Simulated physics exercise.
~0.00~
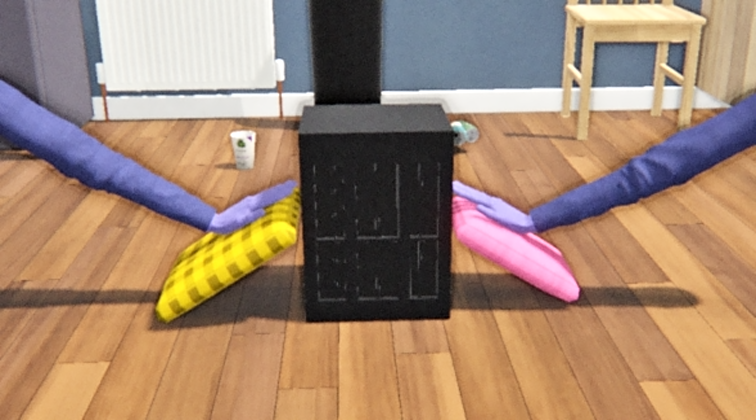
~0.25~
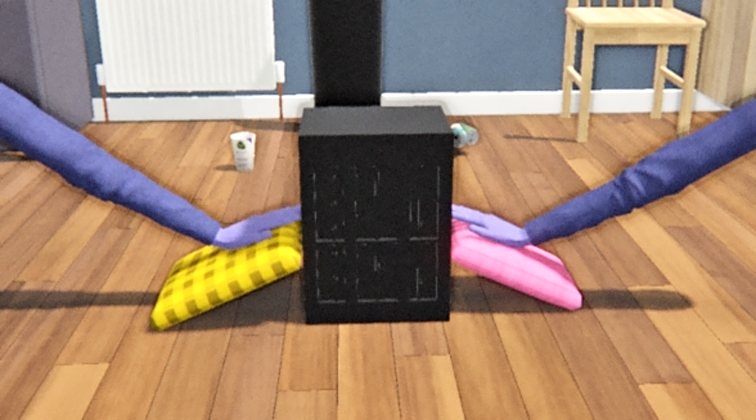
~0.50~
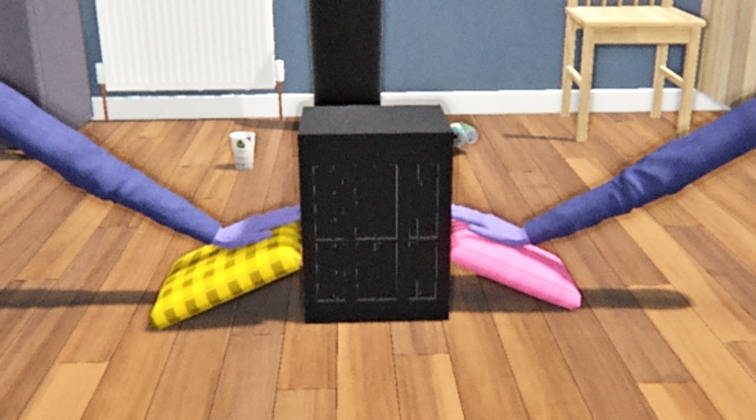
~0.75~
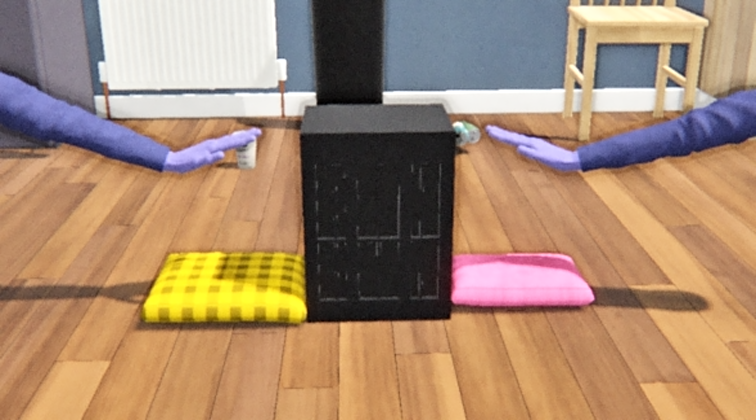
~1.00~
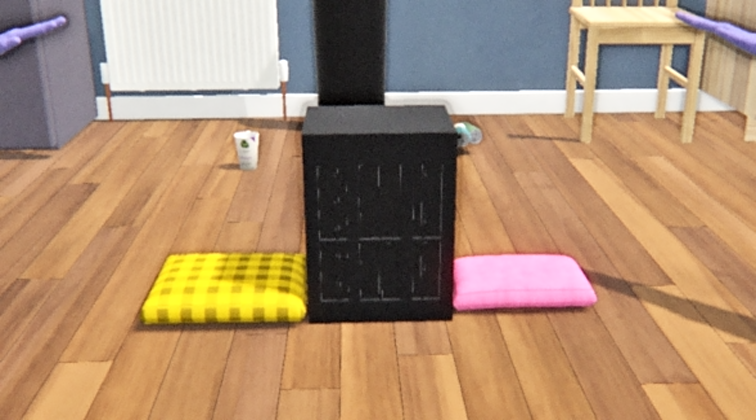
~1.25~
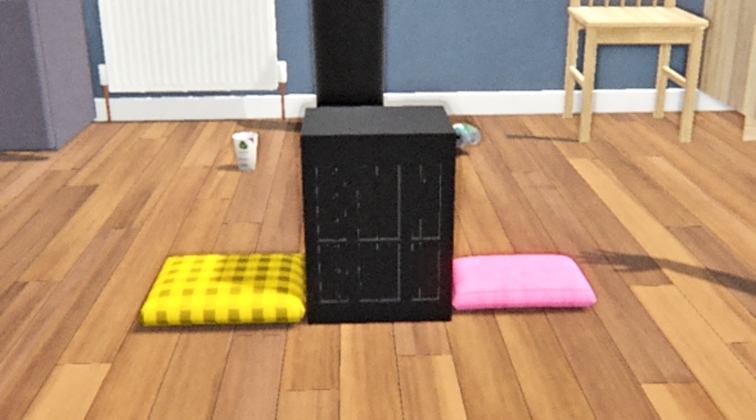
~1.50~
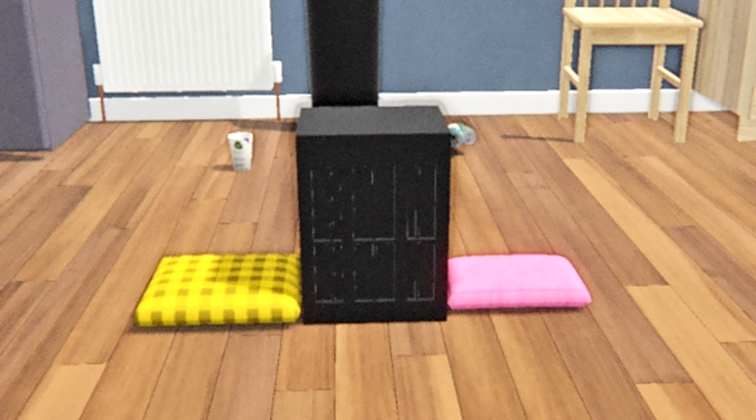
A room with a bare wooden floor, a blue wall, a white radiator and a pale wooden chair is seen from the front by a slightly swaying camera. A black crate stands in the middle, with a yellow checked cushion tilted against its left side and a pink soft bag against its right. Two purple hands in blue sleeves hold them as both sink a little lower. The hands then let go and draw back out of view to either side. Both drop flat, and they end lying still on the floor beside the unmoved crate.
